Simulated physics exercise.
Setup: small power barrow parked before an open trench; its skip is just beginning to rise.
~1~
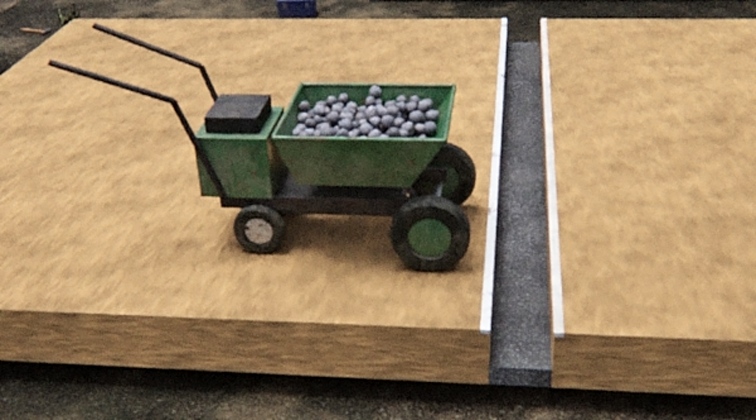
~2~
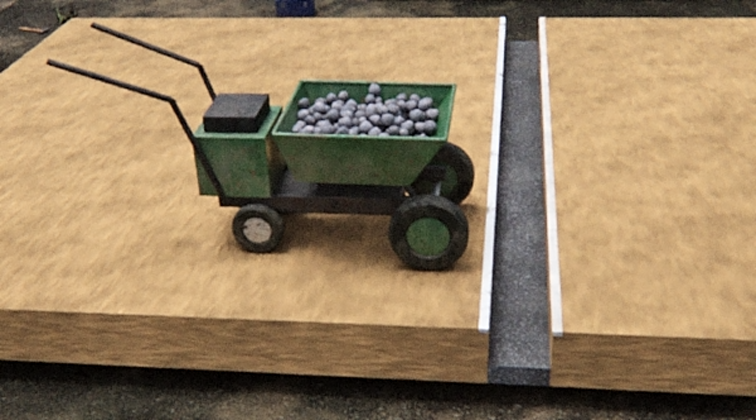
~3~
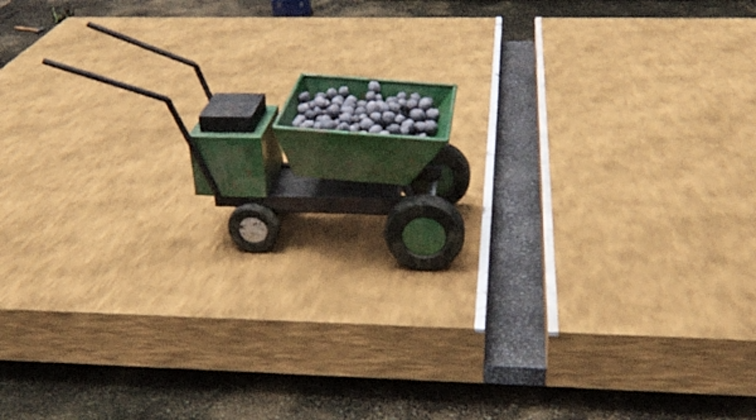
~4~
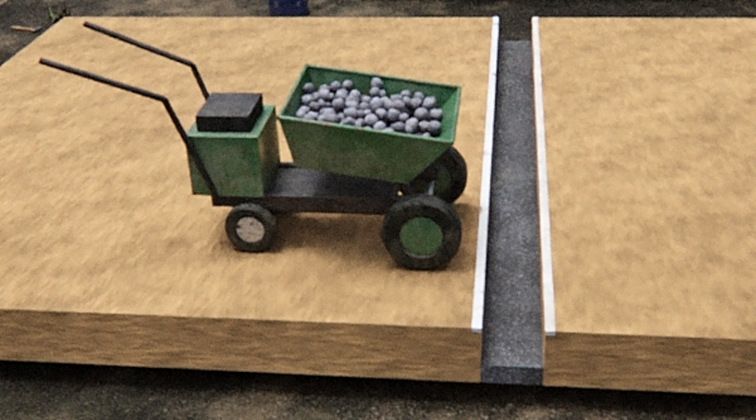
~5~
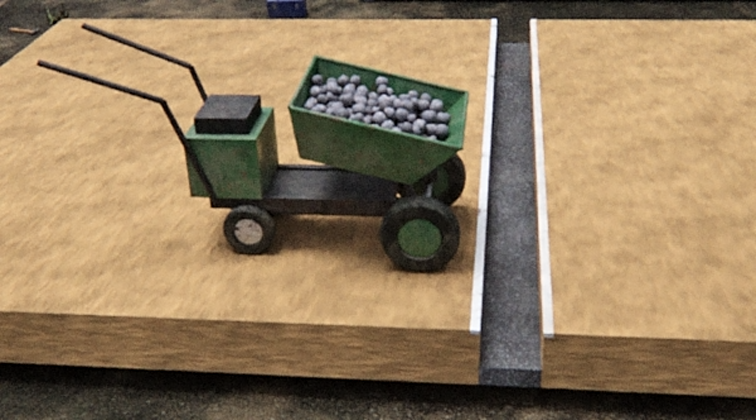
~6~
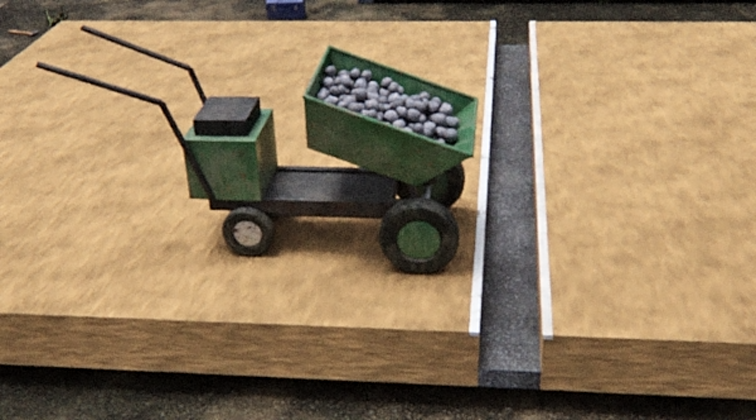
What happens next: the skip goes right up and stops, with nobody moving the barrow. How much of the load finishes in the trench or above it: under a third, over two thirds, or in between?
Below one third.
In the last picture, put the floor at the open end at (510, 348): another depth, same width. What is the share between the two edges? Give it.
20 %.
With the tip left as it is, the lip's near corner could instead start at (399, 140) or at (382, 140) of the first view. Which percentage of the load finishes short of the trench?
0 % then 0 %.
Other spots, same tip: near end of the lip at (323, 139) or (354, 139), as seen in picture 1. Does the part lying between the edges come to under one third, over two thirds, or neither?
The first stop gives between a third and two thirds, while the second gives over two thirds.
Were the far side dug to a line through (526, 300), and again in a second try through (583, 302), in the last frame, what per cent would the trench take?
The first try gives 10 percent, then the second gives 70 percent.
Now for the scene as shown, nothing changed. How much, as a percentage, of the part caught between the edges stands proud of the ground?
The answer is close to 0 per cent.
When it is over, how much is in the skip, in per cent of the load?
Estimate: 0 %, roughly.
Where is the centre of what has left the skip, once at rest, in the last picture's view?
Roughly pixel (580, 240).
Shortly afterwards, skip tipped steeply; the whole lot in the skip.
Next, skip tipped right over; the bulk in the skip; only a few in or heaped over the trench; near a quarter beyond it; a little falling.
Some moments later, skip tipped right over; near a quarter in the skip; a little in or heaped over the trench; the bulk beyond it; only a few falling.
In the end, skip tipped right over; near a quarter in or heaped over the trench; the bulk beyond it.
